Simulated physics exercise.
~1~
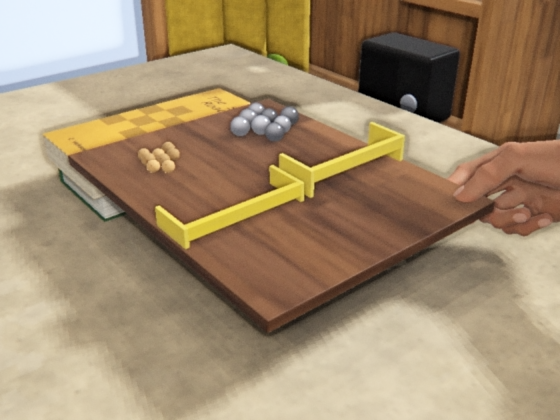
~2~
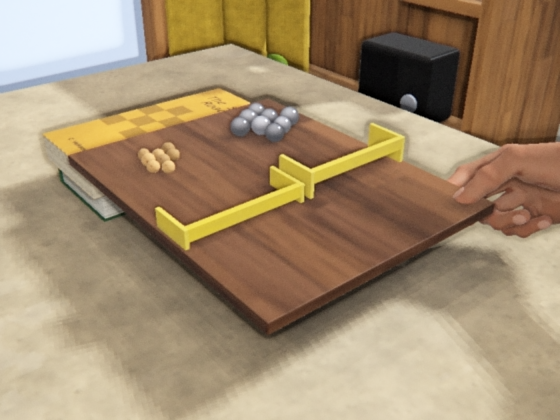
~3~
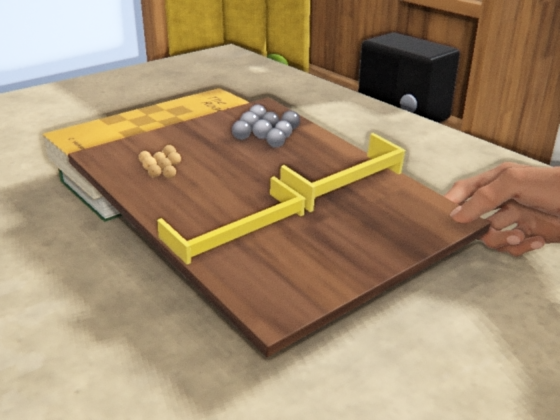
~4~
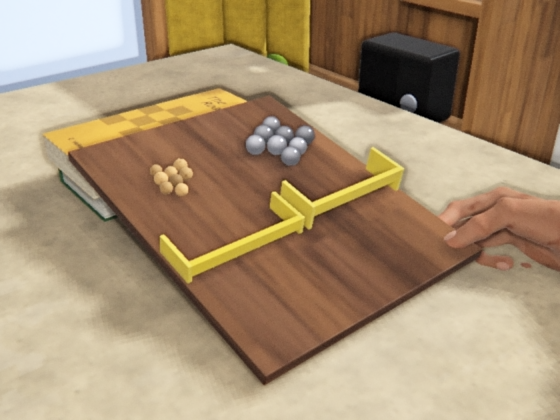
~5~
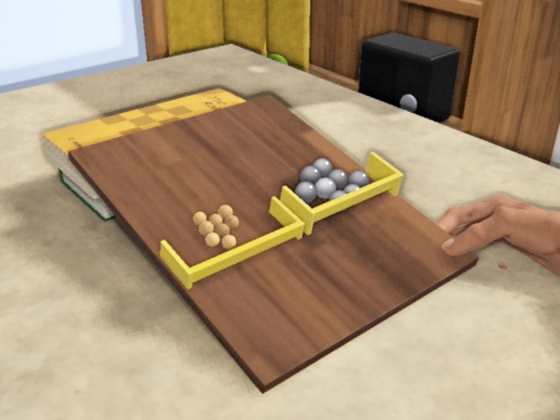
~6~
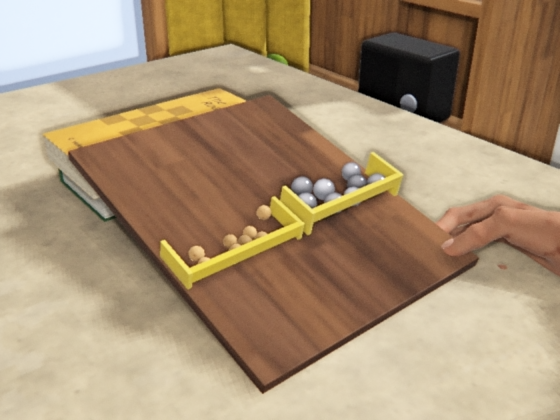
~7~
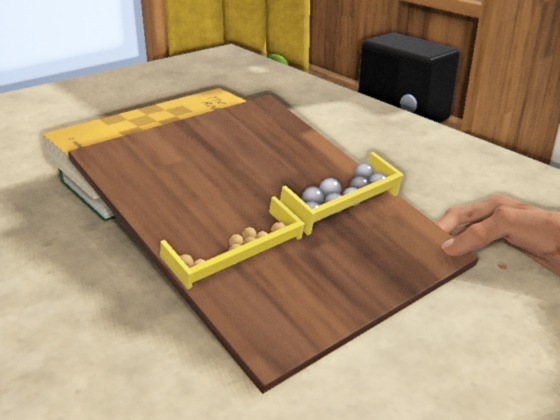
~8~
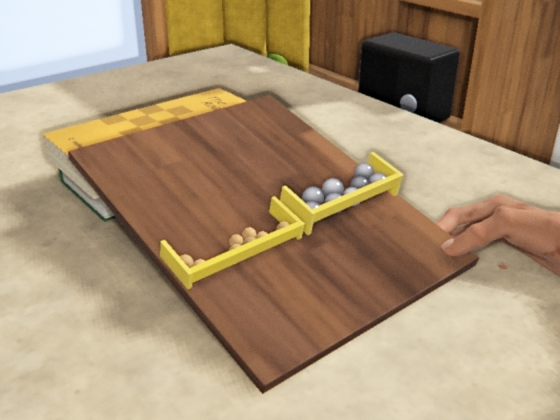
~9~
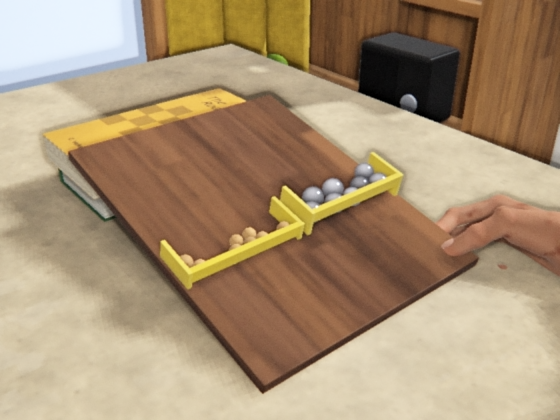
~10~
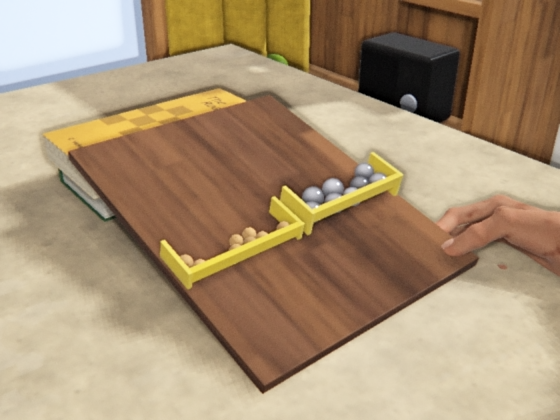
On a pale, mottled tabletop, a brown wooden board rests with its far end on some books, while a hand at the right holds up its near end. Two small clusters of balls, one tan and one silver-grey, sit near the top, above two yellow bars. The hand lowers the near end, and the board tilts into a gentle ramp. Both clusters start rolling down toward the bars. The balls reach them and spread out along their upper sides. They settle there, tan behind the nearer bar and grey behind the farther one, with the hand still beside the board.
